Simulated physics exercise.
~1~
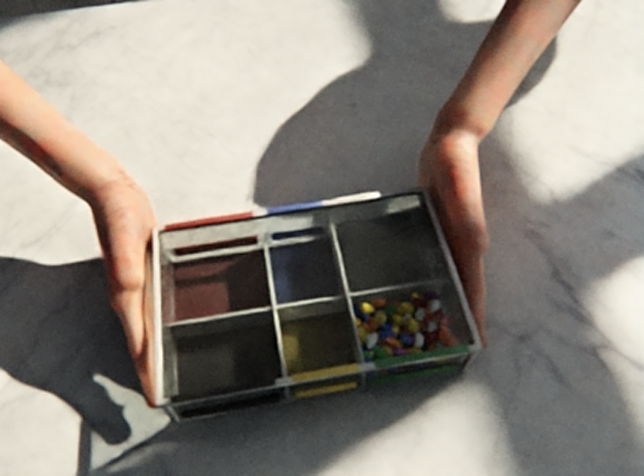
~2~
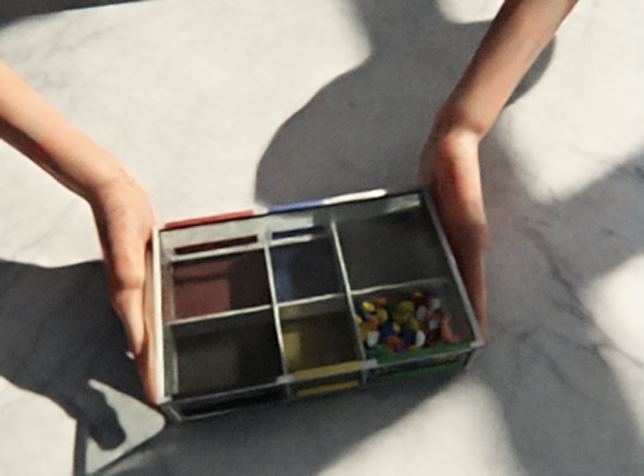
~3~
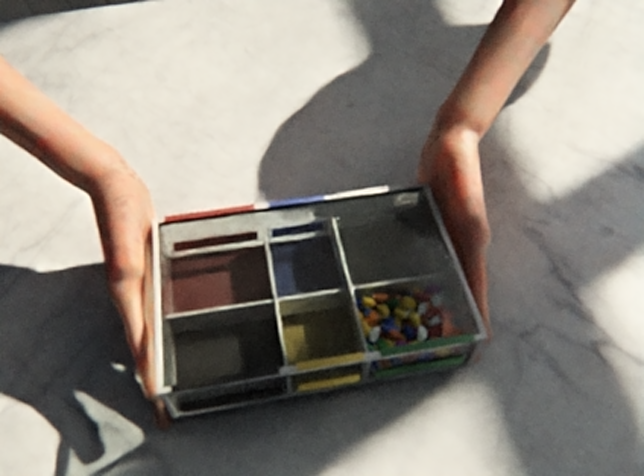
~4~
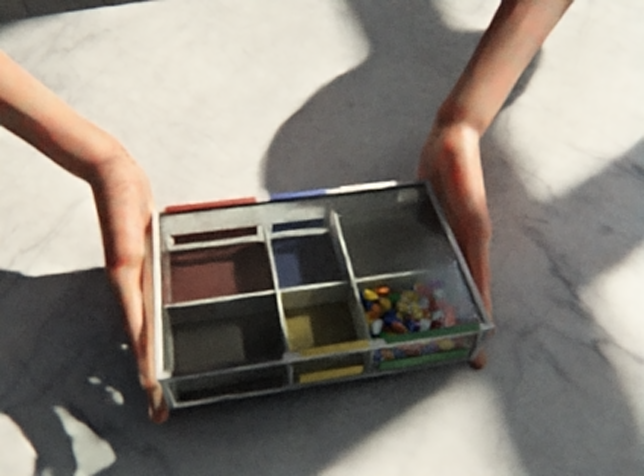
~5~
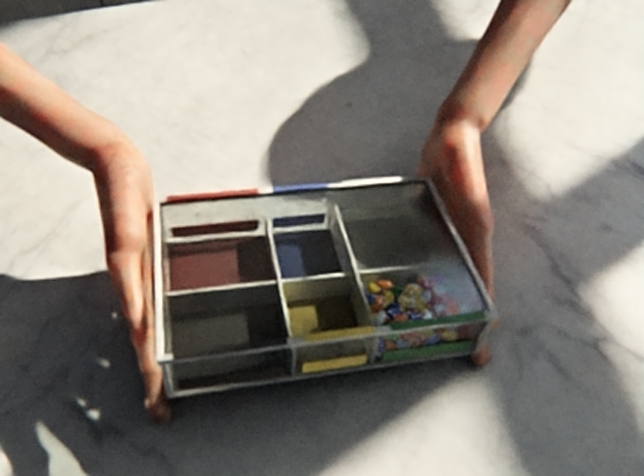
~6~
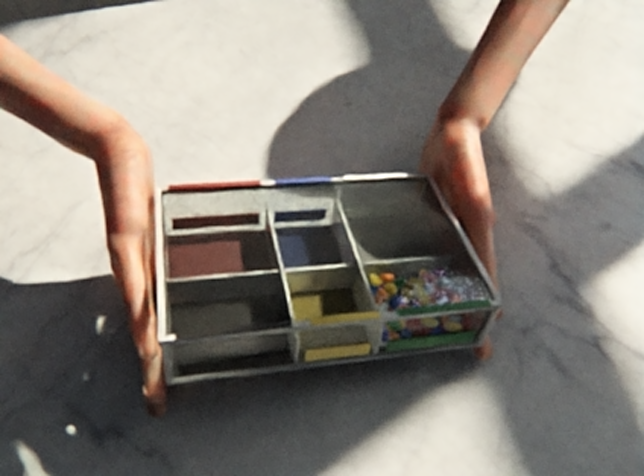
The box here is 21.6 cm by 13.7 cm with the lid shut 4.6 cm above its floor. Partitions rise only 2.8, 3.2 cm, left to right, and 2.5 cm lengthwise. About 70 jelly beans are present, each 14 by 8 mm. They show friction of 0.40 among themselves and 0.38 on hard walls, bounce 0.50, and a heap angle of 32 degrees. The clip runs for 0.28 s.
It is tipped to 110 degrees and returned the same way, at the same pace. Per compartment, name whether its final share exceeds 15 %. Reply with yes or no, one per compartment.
Red compartment no, blue compartment no, green compartment yes, yellow compartment no, white compartment yes, black compartment no.
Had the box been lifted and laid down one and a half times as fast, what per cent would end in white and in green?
You'd end up with white at 75 percent and green at 25 percent.
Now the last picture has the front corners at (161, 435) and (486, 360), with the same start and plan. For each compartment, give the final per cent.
By the end red holds 0%, blue holds 0%, green holds 95%, yellow holds 0%, white holds 0% and black holds 5%.
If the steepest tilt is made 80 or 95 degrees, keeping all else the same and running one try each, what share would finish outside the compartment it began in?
Some 50 and 45 per cent.
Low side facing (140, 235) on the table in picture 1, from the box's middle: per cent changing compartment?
About 80 per cent.
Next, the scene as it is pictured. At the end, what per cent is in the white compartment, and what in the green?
In the white compartment 55 percent, in the green 45 percent.
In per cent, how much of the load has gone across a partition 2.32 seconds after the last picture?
Roughly 55 %.
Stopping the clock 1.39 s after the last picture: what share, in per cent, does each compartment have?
Red 0, blue 0, green 55, yellow 0, white 45, black 0.
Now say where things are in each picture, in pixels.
In the first picture, box tilt 0 degrees, front corners at (163, 400) and (475, 346); green 100 %.
In the second picture, box tilt 1 degrees, front corners at (164, 398) and (476, 343).
In the third picture, box tilt 4 degrees, front corners at (163, 389) and (480, 335), lowest corner right back.
In the fourth picture, box tilt 8 degrees, front corners at (163, 375) and (485, 325), lowest corner right back.
In the fifth picture, box tilt 12 degrees, front corners at (164, 357) and (490, 314), lowest corner right back.
In the sixth picture, box tilt 16 degrees, front corners at (166, 338) and (495, 303), lowest corner right back; green 100 %.
Then, 1.39 s after the last picture, tilt 110 degrees; green 55 %, white 45 %.
Then, 2.32 s after the last picture, tilt 50 degrees; green 45 %, white 55 %.
Then, 3.24 s after the last picture, tilt 0 degrees; green 45 %, white 55 %.
In the end, red 0 %, blue 0 %, green 45 %, yellow 0 %, white 55 %, black 0 %.
